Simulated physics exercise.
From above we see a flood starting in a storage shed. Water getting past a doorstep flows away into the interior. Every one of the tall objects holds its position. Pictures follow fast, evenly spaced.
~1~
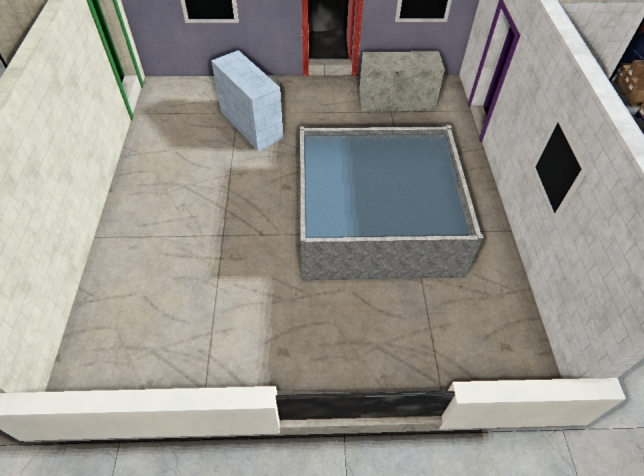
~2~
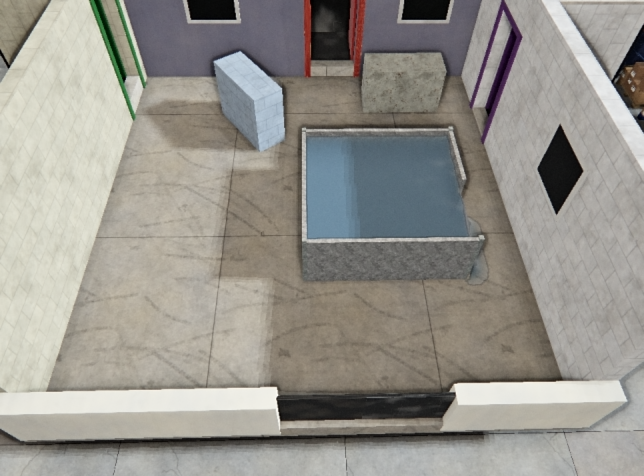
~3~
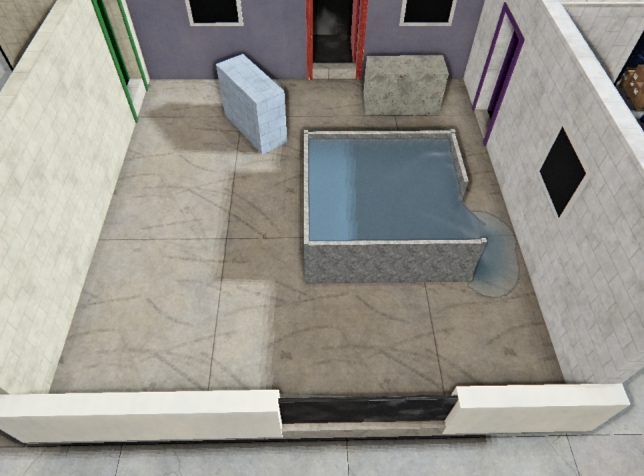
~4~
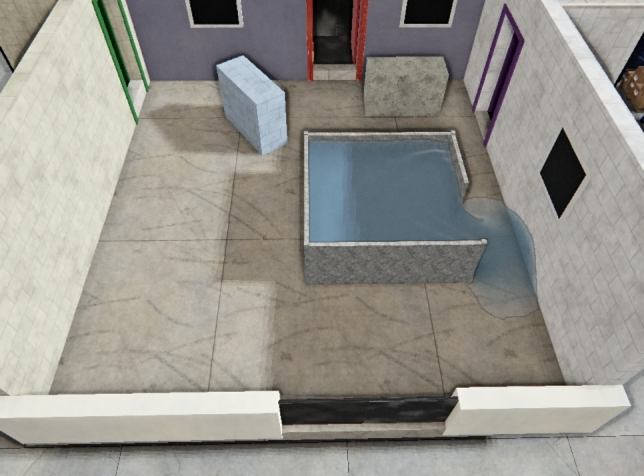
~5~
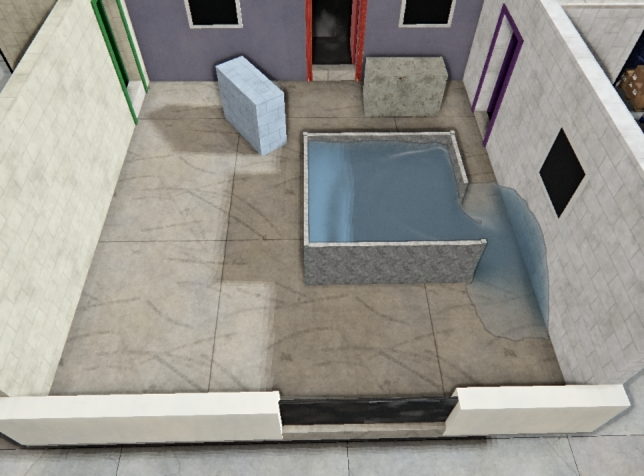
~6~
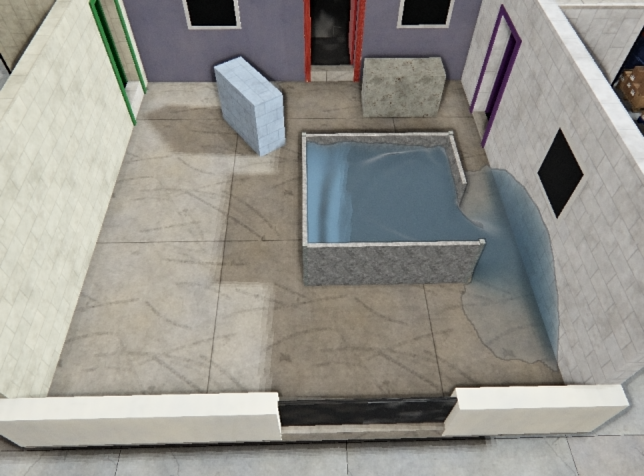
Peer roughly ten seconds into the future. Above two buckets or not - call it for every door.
Green door: Not above two buckets; purple door: Above two buckets; red door: Not above two buckets.
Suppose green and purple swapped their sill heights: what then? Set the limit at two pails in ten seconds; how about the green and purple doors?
Logged: Green door crosses the threshold; purple door stays inside the limit.
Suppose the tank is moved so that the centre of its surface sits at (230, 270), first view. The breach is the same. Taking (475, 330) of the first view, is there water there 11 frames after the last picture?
Soaked.
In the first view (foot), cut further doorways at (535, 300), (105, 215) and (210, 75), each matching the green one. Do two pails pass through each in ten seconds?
The three come out over, short and short.
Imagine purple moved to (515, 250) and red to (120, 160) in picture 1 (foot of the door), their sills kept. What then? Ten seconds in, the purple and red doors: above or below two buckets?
Then: Purple door takes more, red door keeps below it.
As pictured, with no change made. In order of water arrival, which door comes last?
It has to be the one in green.
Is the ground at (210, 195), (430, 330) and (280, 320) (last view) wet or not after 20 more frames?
Result, in order: Unflooded / waterlogged / waterlogged.
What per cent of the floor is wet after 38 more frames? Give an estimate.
That comes to about 95 per cent.
A moment on, water covers 20 % of the floor; the green door not reached, the purple door wet at the sill, nothing in, the red door not reached.
Next, water covers 30 % of the floor; the green door not reached, the purple door wet at the sill, nothing in, the red door not reached.
Then, water covers 65 % of the floor; the green door not reached, the purple door under two buckets in, the red door wet at the sill, nothing in.
Later, water covers 95 % of the floor; the green door wet at the sill, nothing in, the purple door over two buckets in, the red door wet at the sill, nothing in.
In the end, water covers 100 % of the floor; the green door wet at the sill, nothing in, the purple door far over two buckets in, the red door wet at the sill, nothing in.
